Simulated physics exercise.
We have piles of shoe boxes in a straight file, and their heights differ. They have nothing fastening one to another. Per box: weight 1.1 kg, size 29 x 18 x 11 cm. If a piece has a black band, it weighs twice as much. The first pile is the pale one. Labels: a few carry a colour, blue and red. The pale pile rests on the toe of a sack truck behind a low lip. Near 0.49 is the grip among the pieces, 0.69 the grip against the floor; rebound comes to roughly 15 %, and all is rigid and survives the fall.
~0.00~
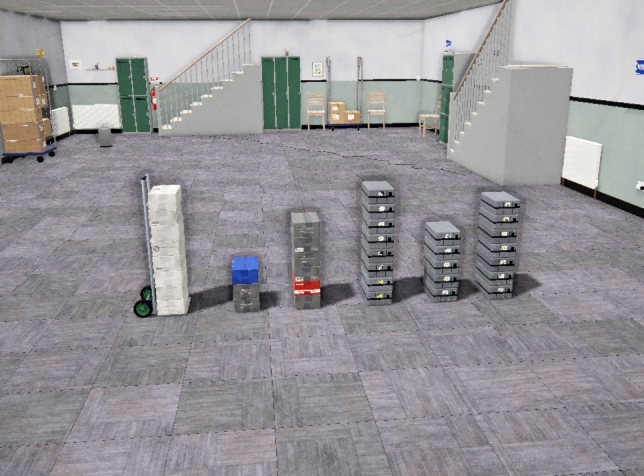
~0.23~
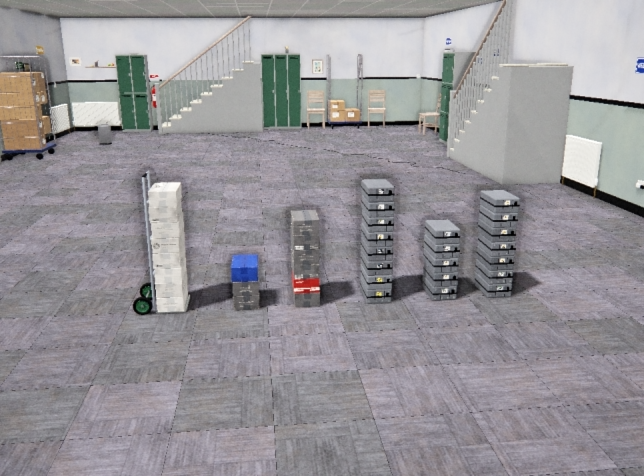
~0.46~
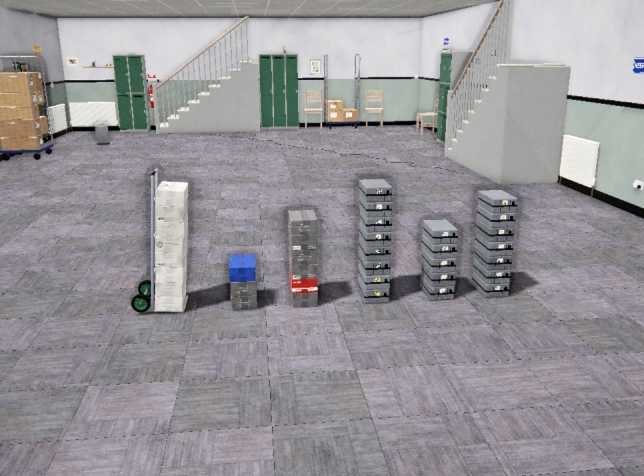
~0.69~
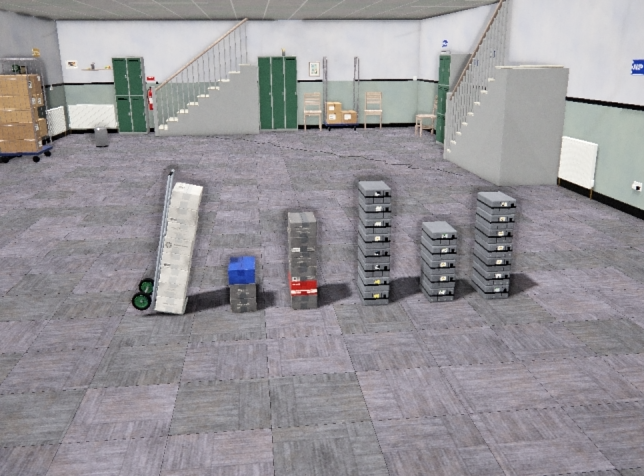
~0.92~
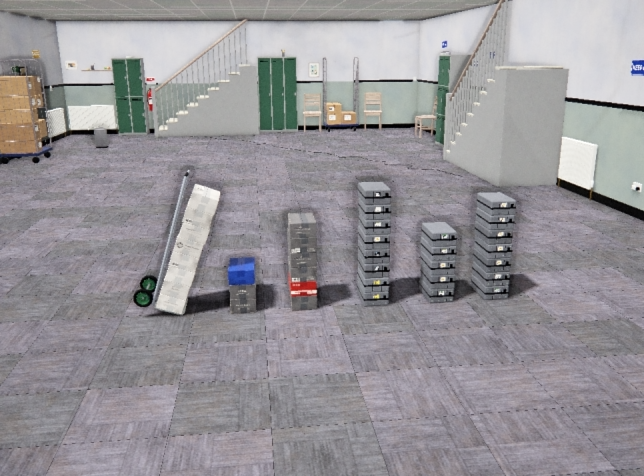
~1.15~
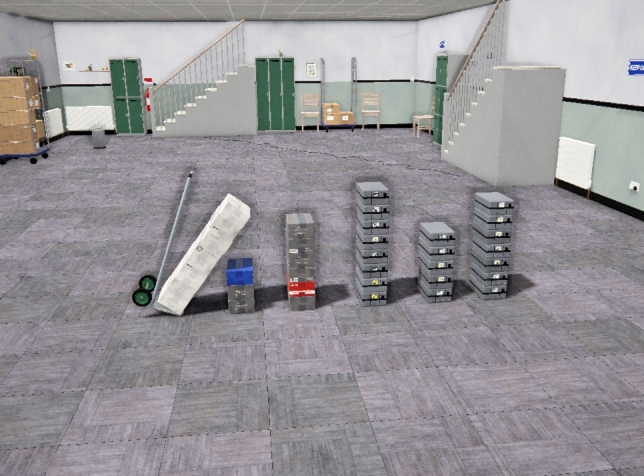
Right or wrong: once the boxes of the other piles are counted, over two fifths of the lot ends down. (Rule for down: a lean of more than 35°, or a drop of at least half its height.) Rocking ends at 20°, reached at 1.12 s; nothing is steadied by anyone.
Wrong.
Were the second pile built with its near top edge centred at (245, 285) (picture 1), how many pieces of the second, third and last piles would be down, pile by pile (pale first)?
Second 0, third 3, last 0.
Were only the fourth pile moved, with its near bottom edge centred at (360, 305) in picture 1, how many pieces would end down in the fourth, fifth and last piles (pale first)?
The fourth pile ends with 0 down, the fifth with 0, the last with 0.
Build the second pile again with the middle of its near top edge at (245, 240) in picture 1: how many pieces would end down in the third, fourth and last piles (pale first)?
Third 0, fourth 0, last 0.
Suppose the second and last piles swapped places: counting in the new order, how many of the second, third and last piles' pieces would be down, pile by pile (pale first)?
Down tally in the new order: Second = 0, third = 0, last = 0.
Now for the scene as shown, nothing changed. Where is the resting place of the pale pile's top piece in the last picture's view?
End position: Near (277, 267) px.
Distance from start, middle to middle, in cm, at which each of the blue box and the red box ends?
Blue 5, red 0.
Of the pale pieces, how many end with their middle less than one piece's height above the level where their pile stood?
3 pieces, pale ones.
After 1.21 s, 8 of the pale pile down; none of the 29 other boxes down.
After 1.42 s, 8 of the pale pile down; none of the 29 other boxes down, 5 disturbed; blue box 49 mm from its place.
After 1.74 s, 8 of the pale pile down; none of the 29 other boxes down, 4 disturbed; blue box 6 cm from its place.
In the end (2.4 s), 8 of the pale pile down; none of the 29 other boxes down, 5 disturbed; blue box 6 cm from its place; red box unmoved. That is 0 per cent. From the last view, middles, blue box near (249, 271), red box near (301, 282).
